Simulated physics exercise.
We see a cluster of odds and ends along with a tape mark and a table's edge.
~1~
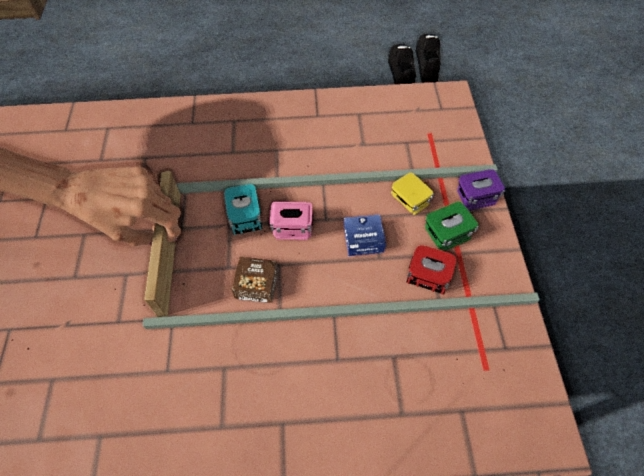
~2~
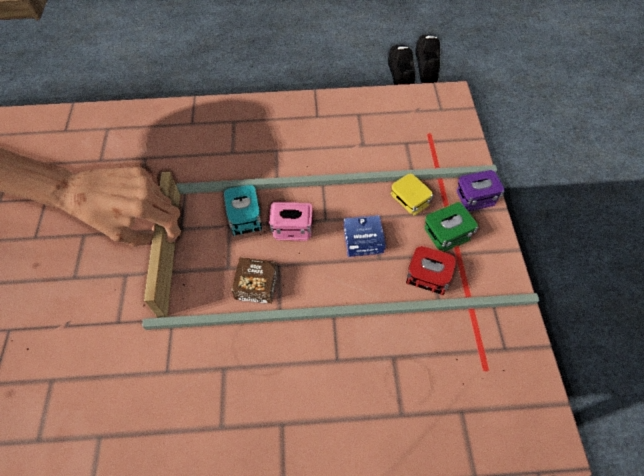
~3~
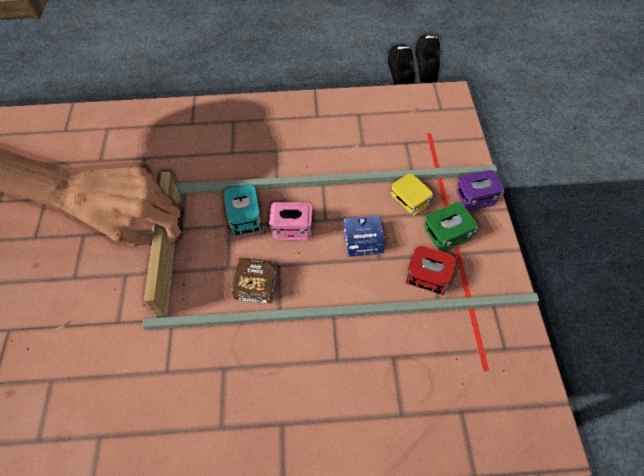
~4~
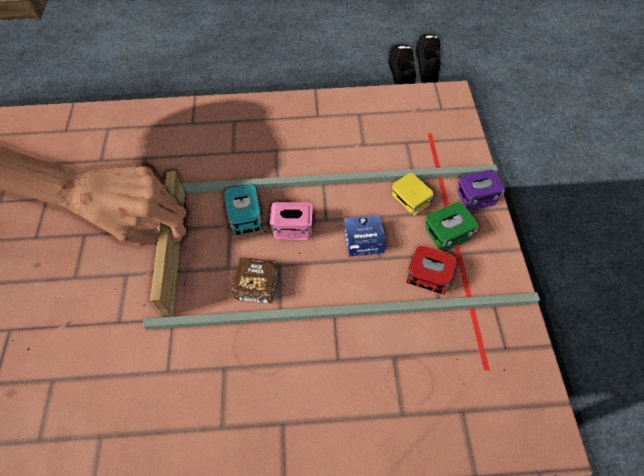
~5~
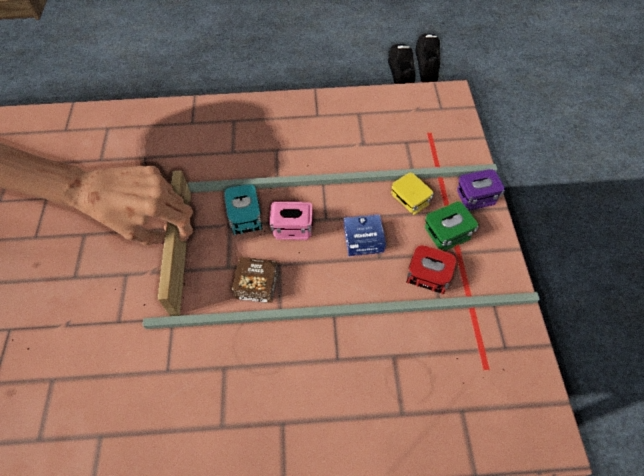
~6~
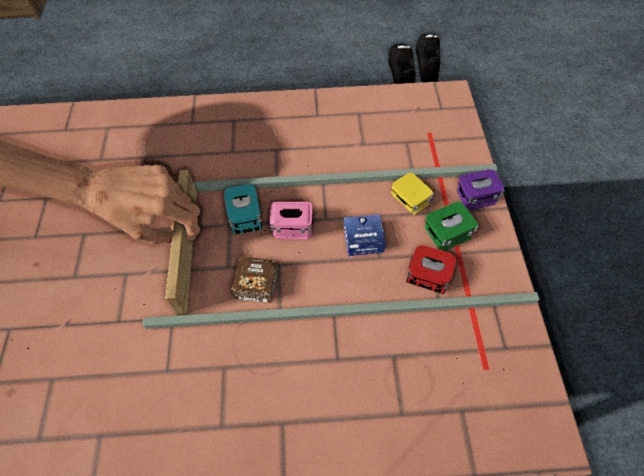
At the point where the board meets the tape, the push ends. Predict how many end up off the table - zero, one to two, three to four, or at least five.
One to two end up off the table.
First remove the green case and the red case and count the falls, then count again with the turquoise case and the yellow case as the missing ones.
Tally of falls: 1 for the first try, 0 for the second.
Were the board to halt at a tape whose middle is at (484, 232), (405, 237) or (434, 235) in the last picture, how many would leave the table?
The counts come to 6, then 0, then 2.
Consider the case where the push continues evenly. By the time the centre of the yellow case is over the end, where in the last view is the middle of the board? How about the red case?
When the yellow case crosses, the middle is near (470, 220); when the red case crosses, near (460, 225).
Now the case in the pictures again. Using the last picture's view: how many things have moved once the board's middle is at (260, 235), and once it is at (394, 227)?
Answer - first 3, then 7.
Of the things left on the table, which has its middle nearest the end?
It would be the red case, I'd say.
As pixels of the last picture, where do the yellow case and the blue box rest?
Look around (488, 180) for the first and around (509, 239) for the second.
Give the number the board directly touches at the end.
Tally at the end: 2.
Soon after, none off yet; purple case at rest near (479, 190); green case at rest near (450, 227); red case at rest near (431, 269).
Then, none off yet; purple case at rest near (479, 190); green case at rest near (450, 227); red case at rest near (438, 275).
Further on, none off yet; purple case moved a little near (493, 187); green case moved about its own width near (502, 224); red case moved about its own width near (485, 274).
At rest, the number that fall off is one or two; fallen, green case and purple case.
